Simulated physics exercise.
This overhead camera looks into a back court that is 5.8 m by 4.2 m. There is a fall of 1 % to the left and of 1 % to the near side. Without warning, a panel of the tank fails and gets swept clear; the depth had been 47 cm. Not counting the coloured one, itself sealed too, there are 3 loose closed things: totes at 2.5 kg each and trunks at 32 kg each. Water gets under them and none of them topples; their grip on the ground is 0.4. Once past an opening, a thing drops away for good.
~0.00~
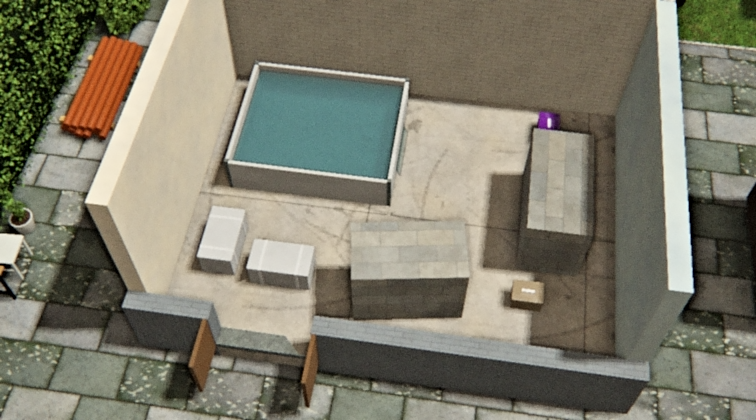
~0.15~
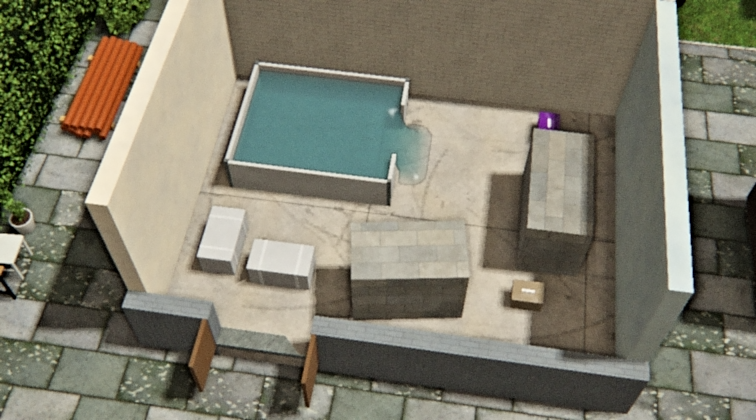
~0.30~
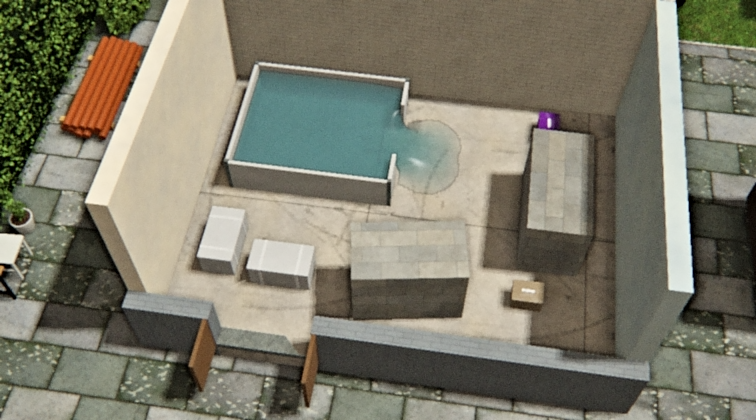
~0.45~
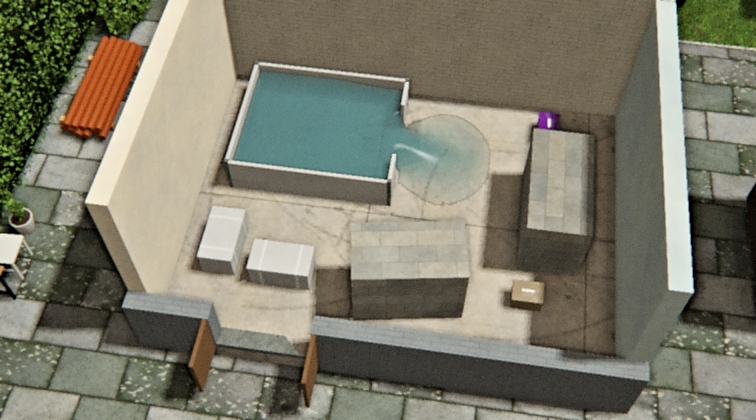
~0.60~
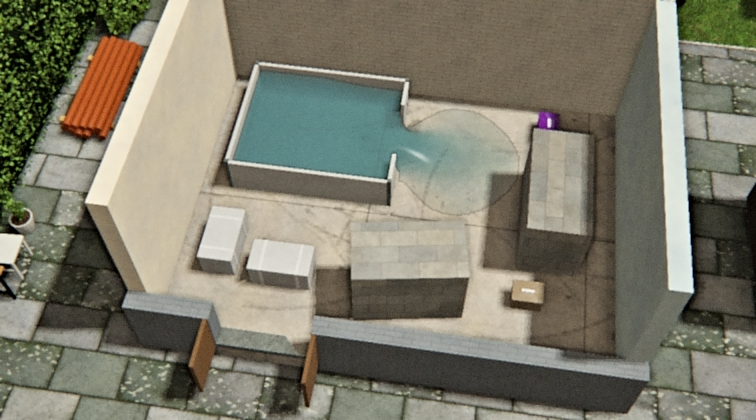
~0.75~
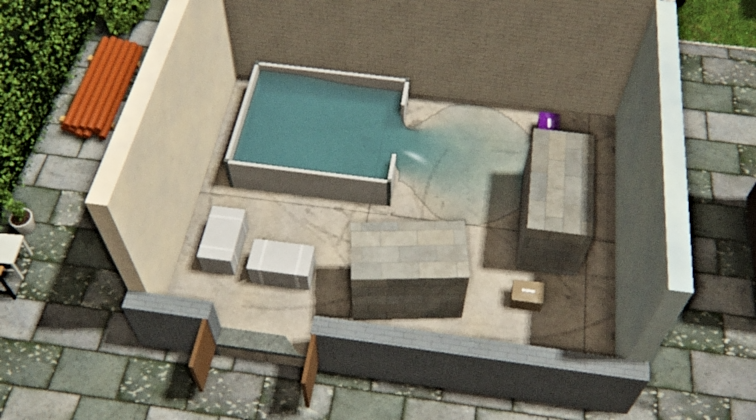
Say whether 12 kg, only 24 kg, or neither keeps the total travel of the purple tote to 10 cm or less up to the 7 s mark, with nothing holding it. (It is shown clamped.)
Neither mass is enough.
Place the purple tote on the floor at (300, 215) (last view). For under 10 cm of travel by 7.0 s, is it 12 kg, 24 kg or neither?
Going by the scene, the lighter weight suffices.
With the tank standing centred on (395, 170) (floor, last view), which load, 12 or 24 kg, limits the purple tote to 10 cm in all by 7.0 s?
Result, then: Both fail.
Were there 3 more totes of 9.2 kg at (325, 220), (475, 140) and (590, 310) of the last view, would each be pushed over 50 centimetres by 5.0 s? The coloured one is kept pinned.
In the given order, I'd say smaller, greater, greater.
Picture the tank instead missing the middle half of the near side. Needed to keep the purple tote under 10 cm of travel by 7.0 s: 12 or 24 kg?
Under that change, the lighter pick does it.
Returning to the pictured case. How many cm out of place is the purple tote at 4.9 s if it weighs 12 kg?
350 cm.
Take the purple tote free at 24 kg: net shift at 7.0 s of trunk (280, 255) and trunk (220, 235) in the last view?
Net shift, one by one: 0 cm / 0 cm.
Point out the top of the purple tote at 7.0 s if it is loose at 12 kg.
Around (497, 304).
After 1.4 s the purple tote would be 25 cm from its start with 12 kg and 2 cm from its start with 24 kg; 7 cm of water round it then.
After 3.1 s the purple tote would be 107 cm from its start with 12 kg and 49 cm from its start with 24 kg; 19 cm of water round it then.
After 4.9 s the purple tote would be 337 cm from its start with 12 kg and 47 cm from its start with 24 kg; 13 cm of water round it then.
After 7.0 s the purple tote would be 311 cm from its start with 12 kg and 47 cm from its start with 24 kg; 11 cm of water round it then.
